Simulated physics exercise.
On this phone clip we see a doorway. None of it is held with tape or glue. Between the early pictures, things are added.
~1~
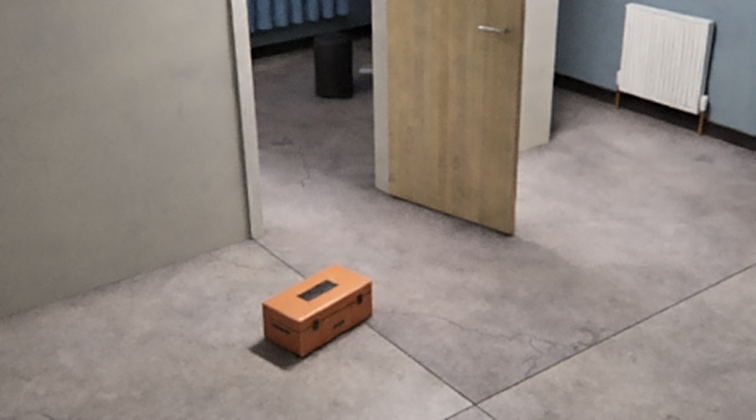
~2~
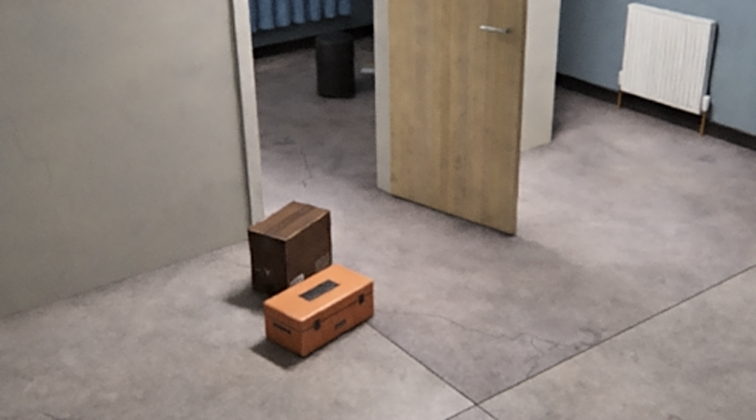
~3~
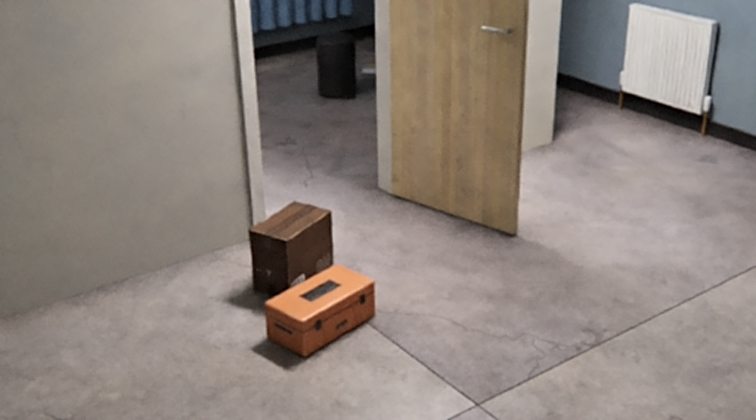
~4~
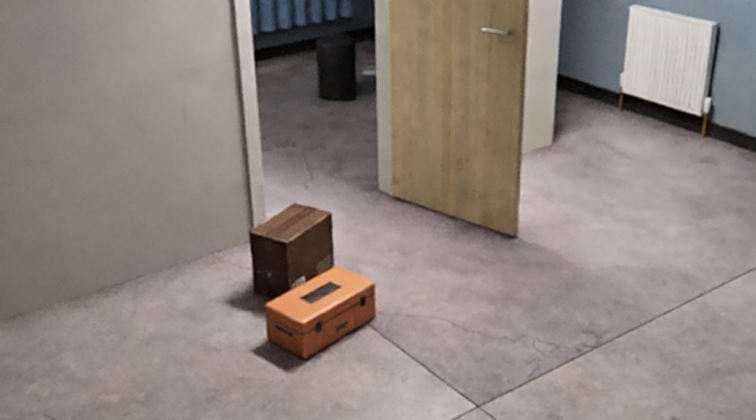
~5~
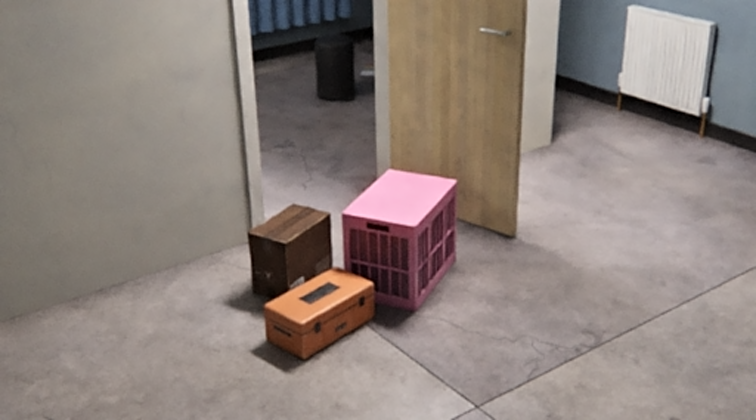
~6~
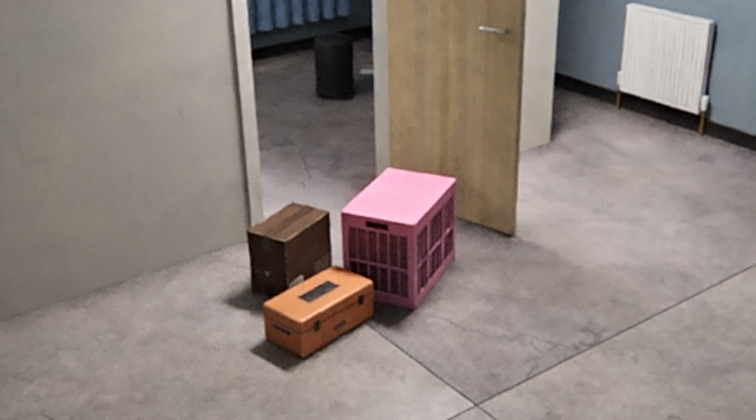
An orange toolbox sits by an open door as a brown box, then a pink chest, appear.
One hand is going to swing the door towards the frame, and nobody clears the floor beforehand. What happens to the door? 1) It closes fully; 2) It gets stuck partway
Answer: 2.
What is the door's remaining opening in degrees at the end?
It comes to about 75°.
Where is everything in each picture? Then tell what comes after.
In the first frame, door wide open and still; orange toolbox (319, 309).
In the second frame, door wide open and still; orange toolbox (320, 309); brown box (292, 250).
In the third frame, door wide open and still; orange toolbox (321, 309); brown box (293, 250).
In the fourth frame, door wide open and still; orange toolbox (322, 311); brown box (293, 252).
In the fifth frame, door wide open and still; orange toolbox (321, 311); brown box (292, 253).
In the sixth frame, door wide open and still; pink chest (401, 236); orange toolbox (320, 310).
Then, 0.40 s after the last picture, door at 96°.
Then, 0.60 s after the last picture, door at 87°.
Then, 0.70 s after the last picture, door at 82°.
Then, 0.90 s after the last picture, door at 76°; pink chest slid a little near (397, 237).
At rest, door at 76°; all 3 in place. Seen from the same camera at the end, pink chest near (396, 237).
